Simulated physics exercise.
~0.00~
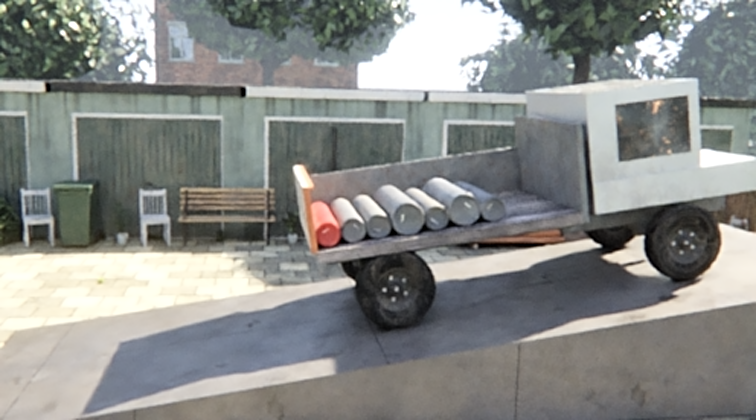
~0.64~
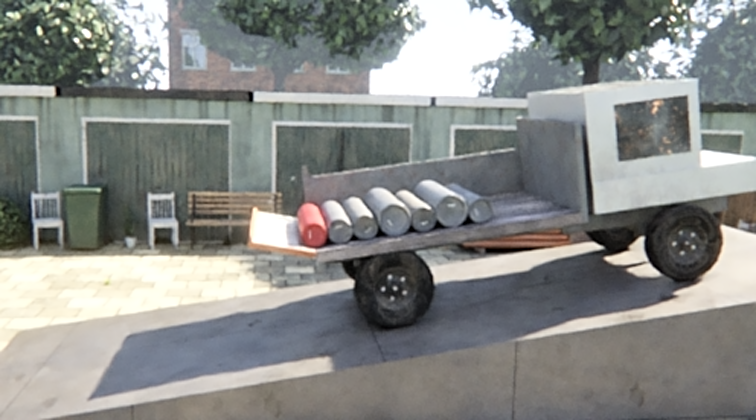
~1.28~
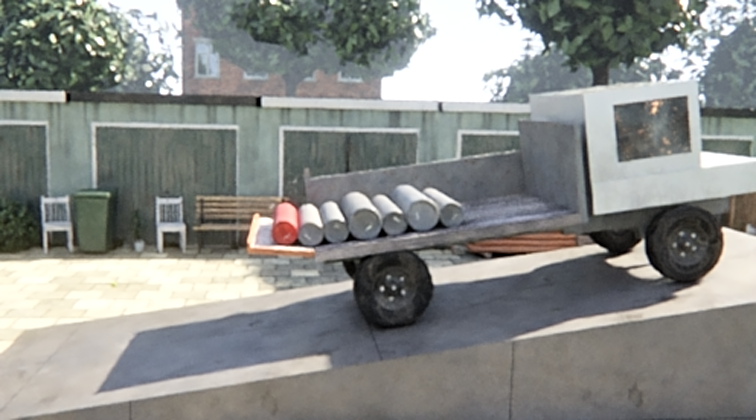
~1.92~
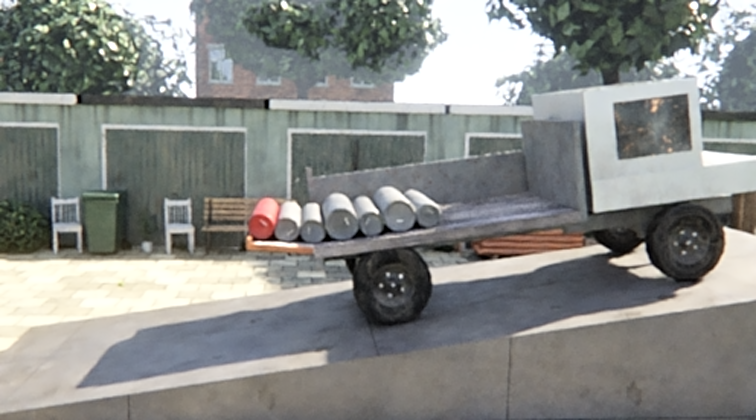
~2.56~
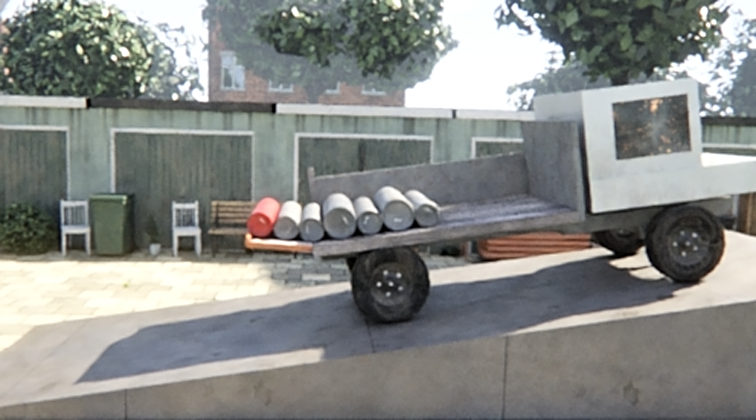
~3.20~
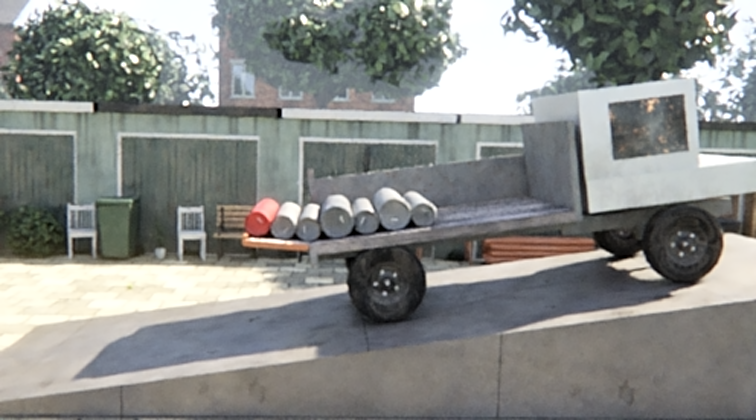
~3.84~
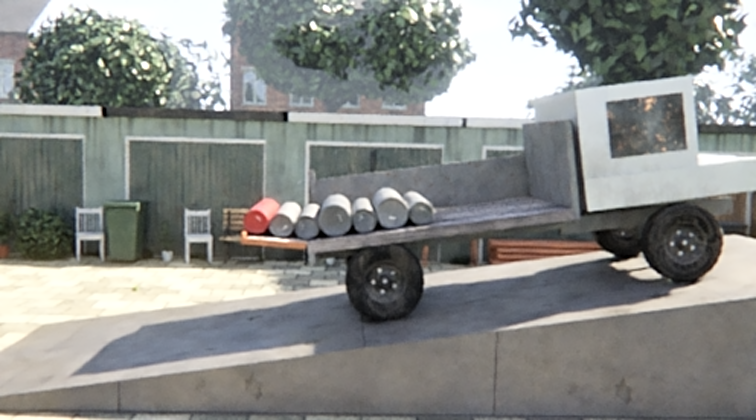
To begin with, a pale pick-up stands on a sloping concrete ramp with its tail end low at the left, carrying a row of seven cylinders, one red and the rest grey, behind its raised orange tailgate. The tailgate swings down to the left and stops roughly in line with the bed. The cylinders roll left after it, the red one leading onto the lowered gate. The red cylinder comes to a stop near the gate's outer edge, and the grey ones bunch up behind it. As the view drifts slightly sideways, all of them rest there, with none fallen off.
